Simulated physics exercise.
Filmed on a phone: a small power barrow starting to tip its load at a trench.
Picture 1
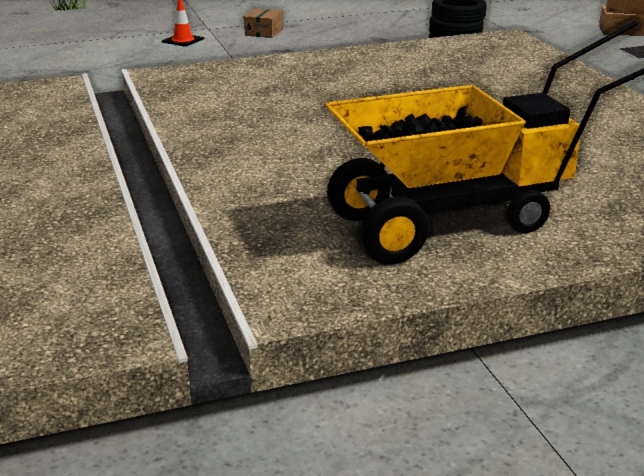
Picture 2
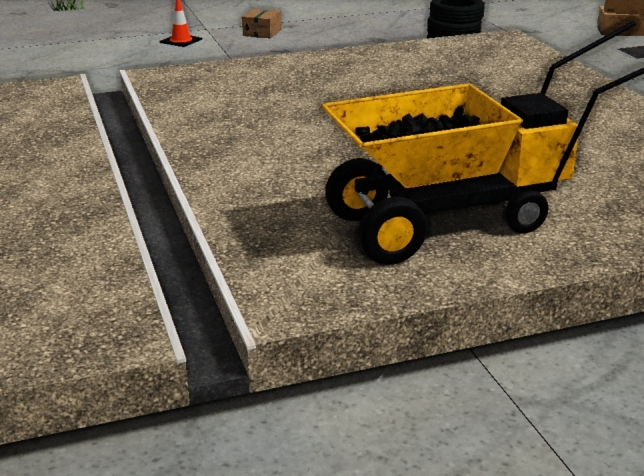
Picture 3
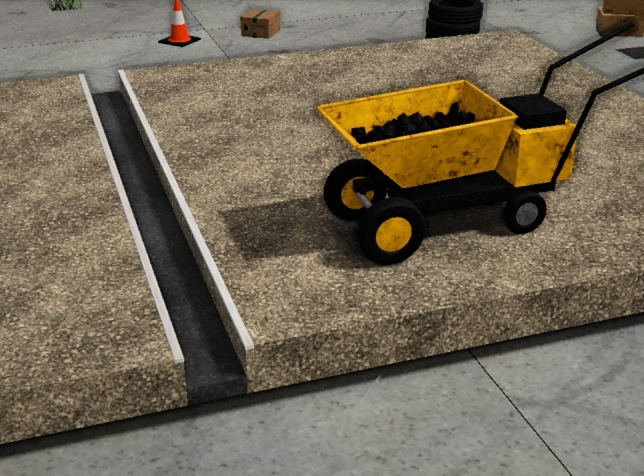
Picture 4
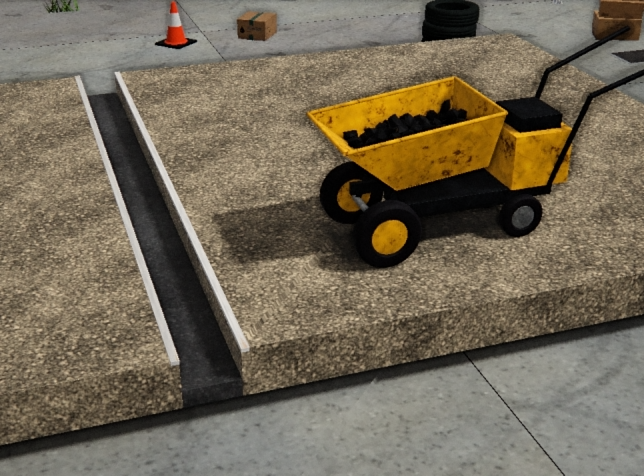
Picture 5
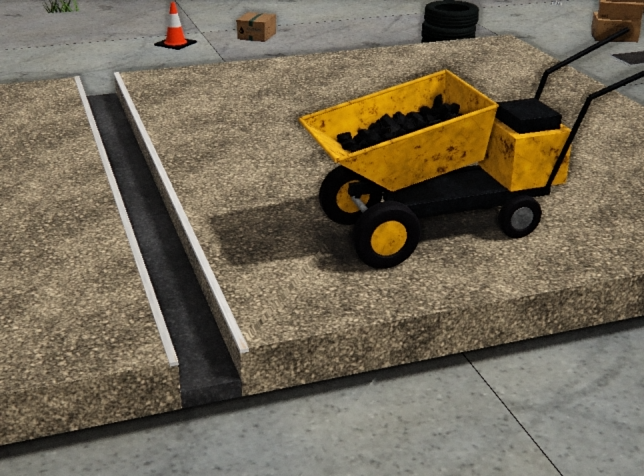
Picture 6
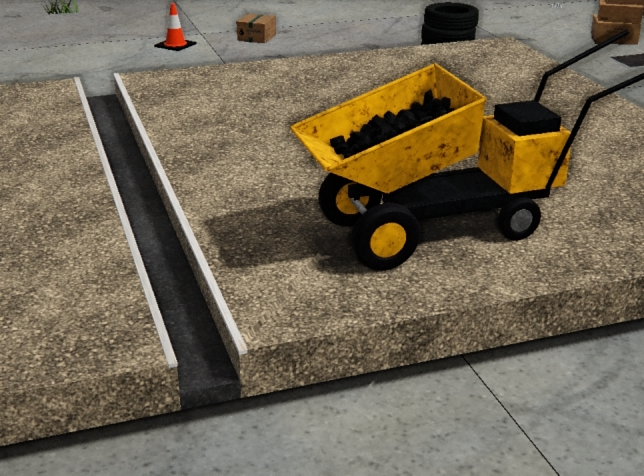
The yellow skip of a small power barrow, loaded with black lumps, starts out level and gradually tilts forward, its left lip lowering and its rear rising, while the wheels stay on a gravel-textured platform beside a narrow trench.
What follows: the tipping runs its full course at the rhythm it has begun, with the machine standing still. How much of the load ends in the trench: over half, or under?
The trench ends with only the smaller part of it.
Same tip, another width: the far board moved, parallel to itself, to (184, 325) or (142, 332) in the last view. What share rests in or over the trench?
The first gives 30 %, the second 30 %.
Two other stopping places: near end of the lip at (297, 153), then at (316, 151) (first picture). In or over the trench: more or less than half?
In turn: Over half; over half.
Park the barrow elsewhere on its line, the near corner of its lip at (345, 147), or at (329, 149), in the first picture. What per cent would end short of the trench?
First some 40, then 30 per cent.
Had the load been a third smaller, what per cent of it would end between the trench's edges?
It comes to 20 per cent or so.
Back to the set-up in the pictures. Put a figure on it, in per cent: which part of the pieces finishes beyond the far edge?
Near 0 %.
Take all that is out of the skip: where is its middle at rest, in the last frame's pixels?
At about (223, 264).
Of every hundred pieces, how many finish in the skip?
About 15 per cent.
Soon after the last picture, skip tipped steeply; all in the skip.
A little later, skip tipped right over; nearly all in the skip; a small part short of the trench; a stray few falling.
Later still, skip tipped right over; about a quarter in the skip; about two thirds short of the trench; about a quarter in or heaped over the trench.
By the end, skip tipped right over; a small part in the skip; about half short of the trench; about a third in or heaped over the trench; none beyond it.
